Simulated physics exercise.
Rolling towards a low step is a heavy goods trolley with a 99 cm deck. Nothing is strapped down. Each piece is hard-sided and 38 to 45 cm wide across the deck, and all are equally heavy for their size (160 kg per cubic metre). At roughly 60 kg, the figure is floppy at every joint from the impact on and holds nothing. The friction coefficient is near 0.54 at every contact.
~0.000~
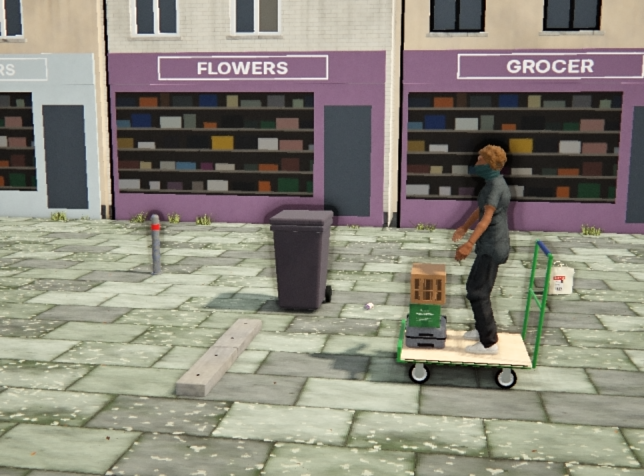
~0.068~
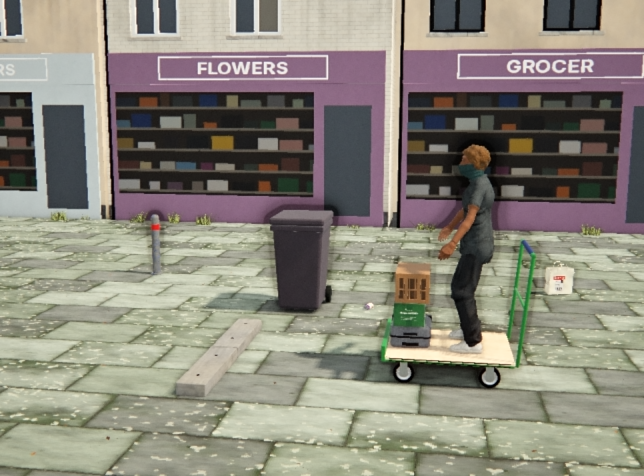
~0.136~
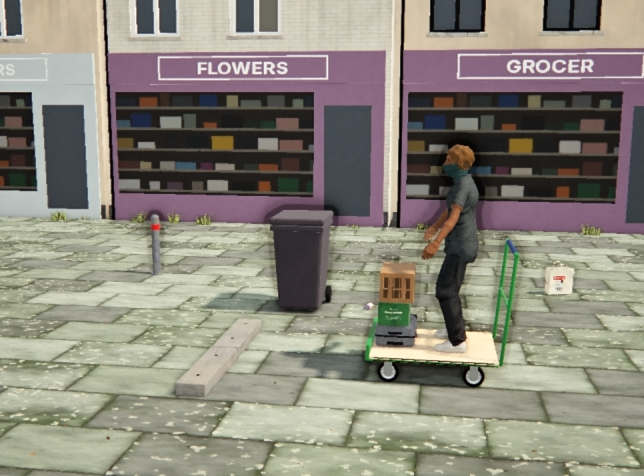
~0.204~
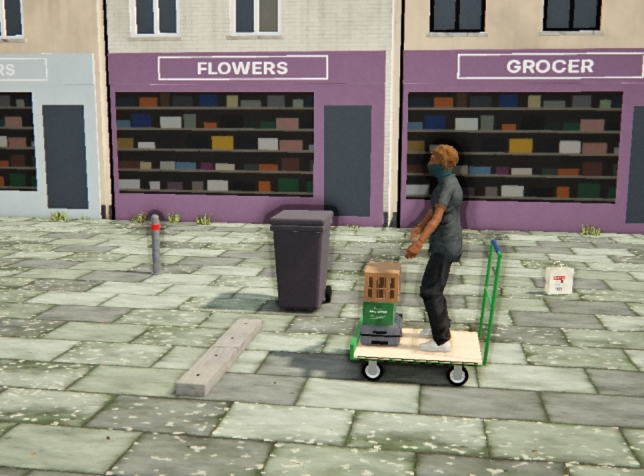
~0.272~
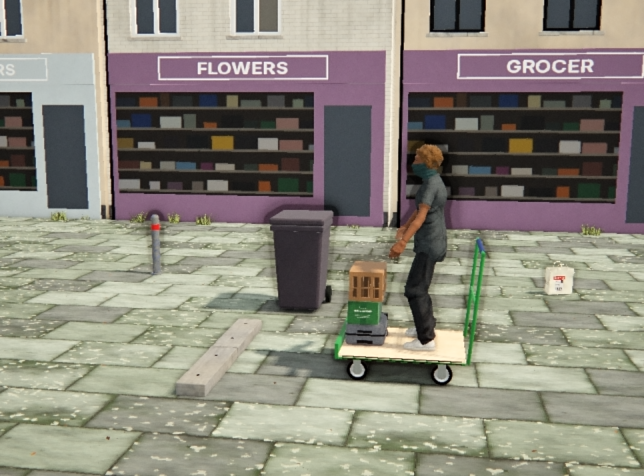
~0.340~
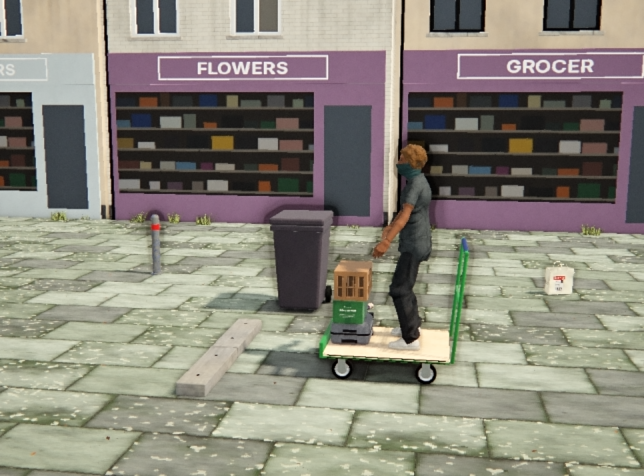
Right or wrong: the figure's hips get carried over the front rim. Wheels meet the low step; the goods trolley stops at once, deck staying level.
Right.
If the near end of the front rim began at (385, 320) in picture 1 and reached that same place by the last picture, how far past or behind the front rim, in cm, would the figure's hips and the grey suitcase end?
Both stay short of the rim: The hips by 70 cm and grey by 20 cm.
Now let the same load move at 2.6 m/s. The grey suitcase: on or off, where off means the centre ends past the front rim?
Grey: Kept.
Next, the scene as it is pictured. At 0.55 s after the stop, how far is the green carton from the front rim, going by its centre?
Around 25 cm beyond the front rim.
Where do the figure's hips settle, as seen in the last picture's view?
Roughly pixel (196, 320).
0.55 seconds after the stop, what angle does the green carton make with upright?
Around 130° from upright.
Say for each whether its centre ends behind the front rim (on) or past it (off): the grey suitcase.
End result - grey: Stays.
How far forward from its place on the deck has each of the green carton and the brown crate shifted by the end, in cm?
Forward shift, cm - green: 60; brown: 100.
Impact comes at 0.82 s.
After 1.07 s the figure's hips are 29 cm behind the rim, near (260, 266) in the last picture's view.
After 1.37 s the figure's hips are 11 cm behind the rim, near (239, 264) in the last picture's view.
After 1.82 s the figure's hips are 30 cm past the rim, near (195, 317) in the last picture's view.
Final state at 3.6 s, past the rim, green carton, brown crate and the figure's hips; behind it, grey suitcase.
